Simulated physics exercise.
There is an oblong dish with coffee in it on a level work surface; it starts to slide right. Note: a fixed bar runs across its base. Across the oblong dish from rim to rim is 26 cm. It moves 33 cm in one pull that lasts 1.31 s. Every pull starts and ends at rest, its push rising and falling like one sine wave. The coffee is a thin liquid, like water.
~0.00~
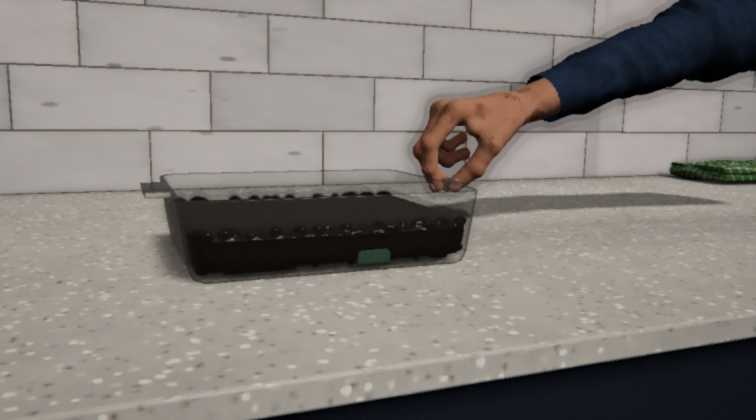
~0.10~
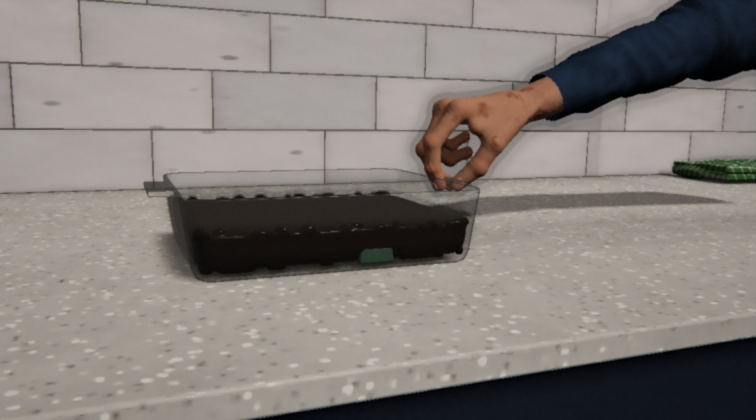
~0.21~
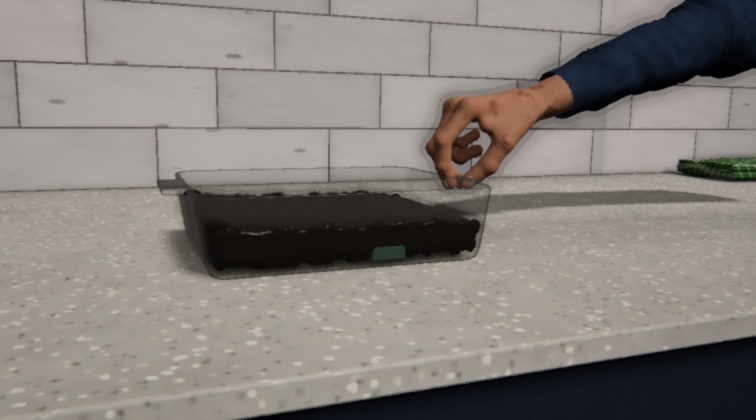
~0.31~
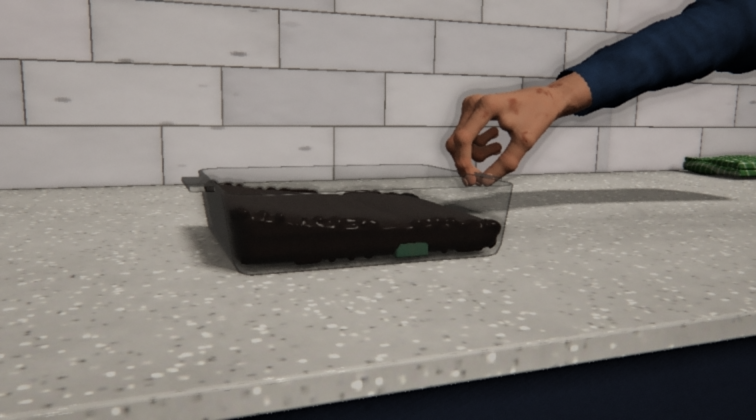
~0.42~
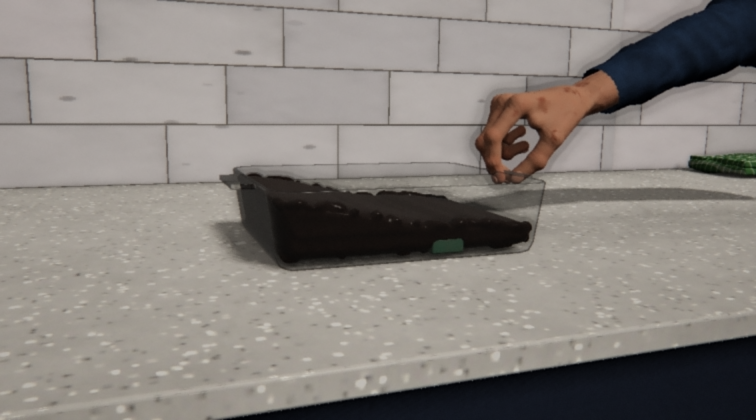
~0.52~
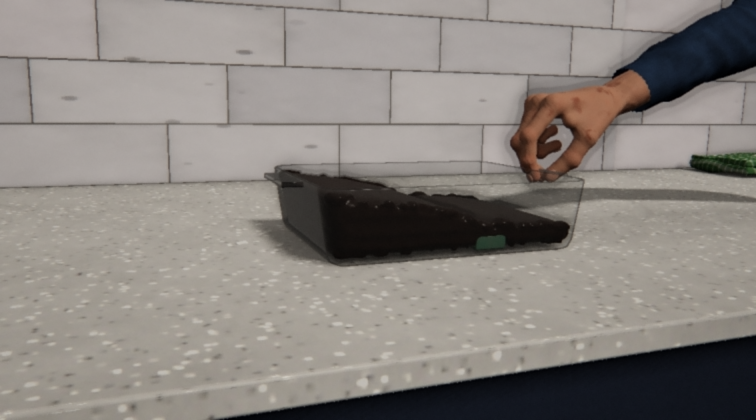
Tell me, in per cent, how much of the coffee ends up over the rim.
I would say roughly 2 percent of it goes over.
After 0.79 s it has gone 23 cm; 0 per cent is out over the left end and 0 over the right.
After 1.06 s it has gone 32 cm; 0 per cent is out over the left end and 1 over the right.
After 1.33 s it has gone 33 cm; 0 per cent is out over the left end and 1 over the right.
After 1.60 s it has gone 33 cm; 0 per cent is out over the left end and 1 over the right.
In the end 2 per cent is out in all, 0 of it over the left end.
